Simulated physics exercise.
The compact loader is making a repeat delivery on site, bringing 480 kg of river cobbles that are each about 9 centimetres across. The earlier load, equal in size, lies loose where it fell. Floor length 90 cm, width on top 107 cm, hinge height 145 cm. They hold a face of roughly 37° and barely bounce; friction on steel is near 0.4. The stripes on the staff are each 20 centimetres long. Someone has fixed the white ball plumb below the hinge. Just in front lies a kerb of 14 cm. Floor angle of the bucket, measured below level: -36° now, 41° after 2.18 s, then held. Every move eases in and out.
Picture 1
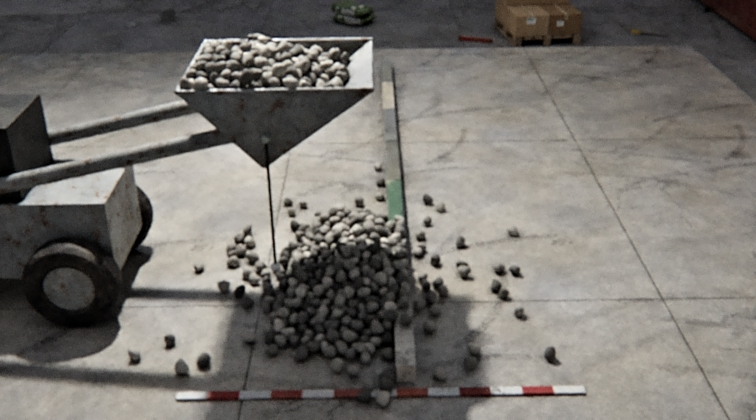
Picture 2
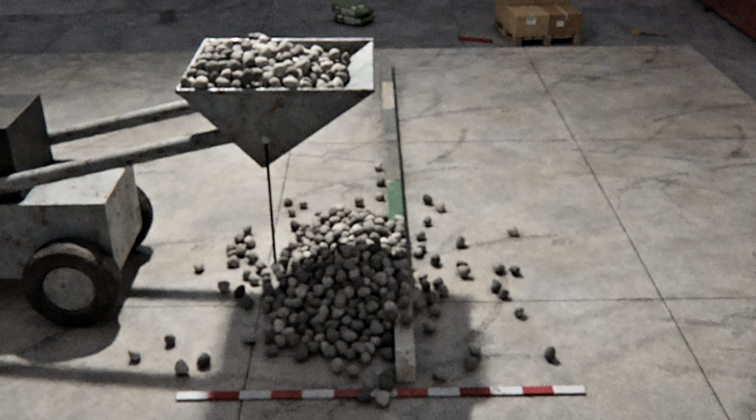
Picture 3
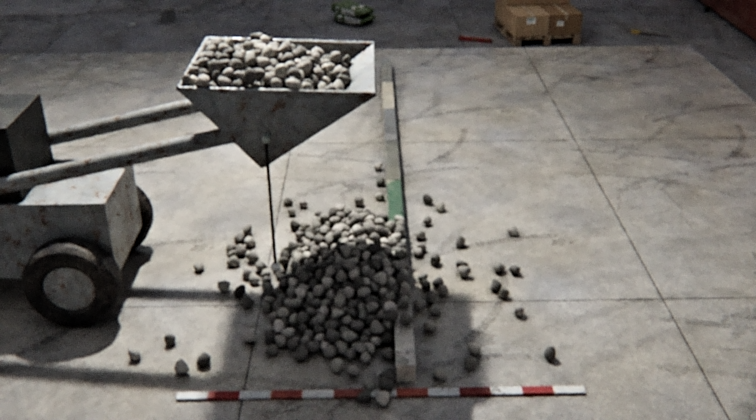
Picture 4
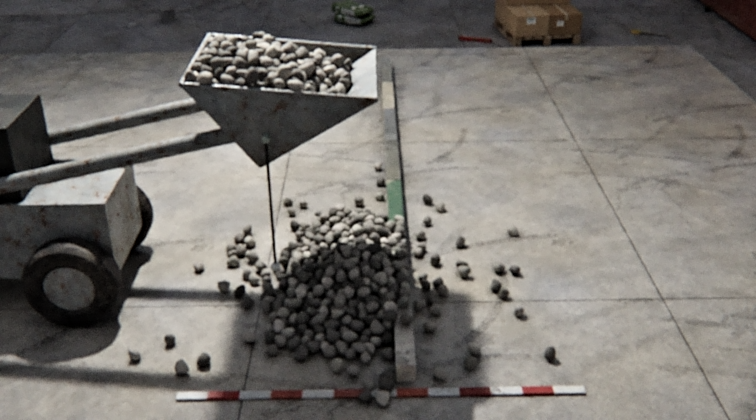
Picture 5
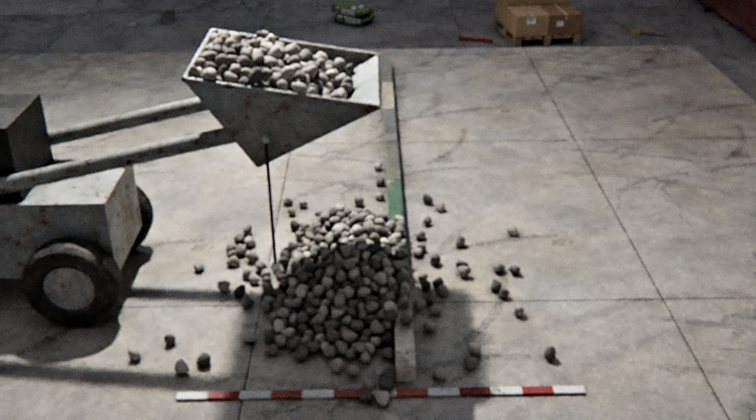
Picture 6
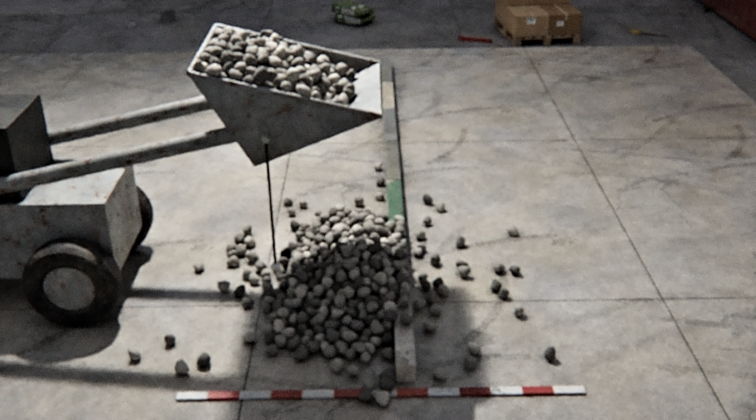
A metal bucket full of grey stones tilting gradually down to the right above a loose stone pile beside a low kerb.
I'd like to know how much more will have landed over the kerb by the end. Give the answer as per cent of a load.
Roughly 83 in every hundred.
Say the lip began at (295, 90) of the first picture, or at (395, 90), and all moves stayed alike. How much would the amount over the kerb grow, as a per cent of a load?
Some 15 percent, and then 95 percent.
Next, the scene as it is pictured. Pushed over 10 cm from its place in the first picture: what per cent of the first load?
Roughly 5 percent.
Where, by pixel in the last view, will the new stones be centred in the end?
The middle lies near (449, 269) in the last picture.
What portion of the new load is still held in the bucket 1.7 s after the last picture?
Some 10 %, roughly, is held.
Then, 1.0 s after the last picture the floor is at 29°; in per cent of one load, 84 in the bucket, 110 on this side of the kerb, 6 over the kerb; the foremost stones are at (506, 279).
Then, 1.7 s after the last picture the floor is at 41°; in per cent of one load, 11 in the bucket, 132 on this side of the kerb, 57 over the kerb; the foremost stones are at (528, 274).
Then, 2.0 s after the last picture the floor is at 41°; in per cent of one load, 0 in the bucket, 122 on this side of the kerb, 79 over the kerb; the foremost stones are at (568, 269).
Then, 4.7 s after the last picture the floor is at 41°; in per cent of one load, 0 in the bucket, 113 on this side of the kerb, 88 over the kerb; the foremost stones are at (616, 278). Net gain over the kerb, 83.
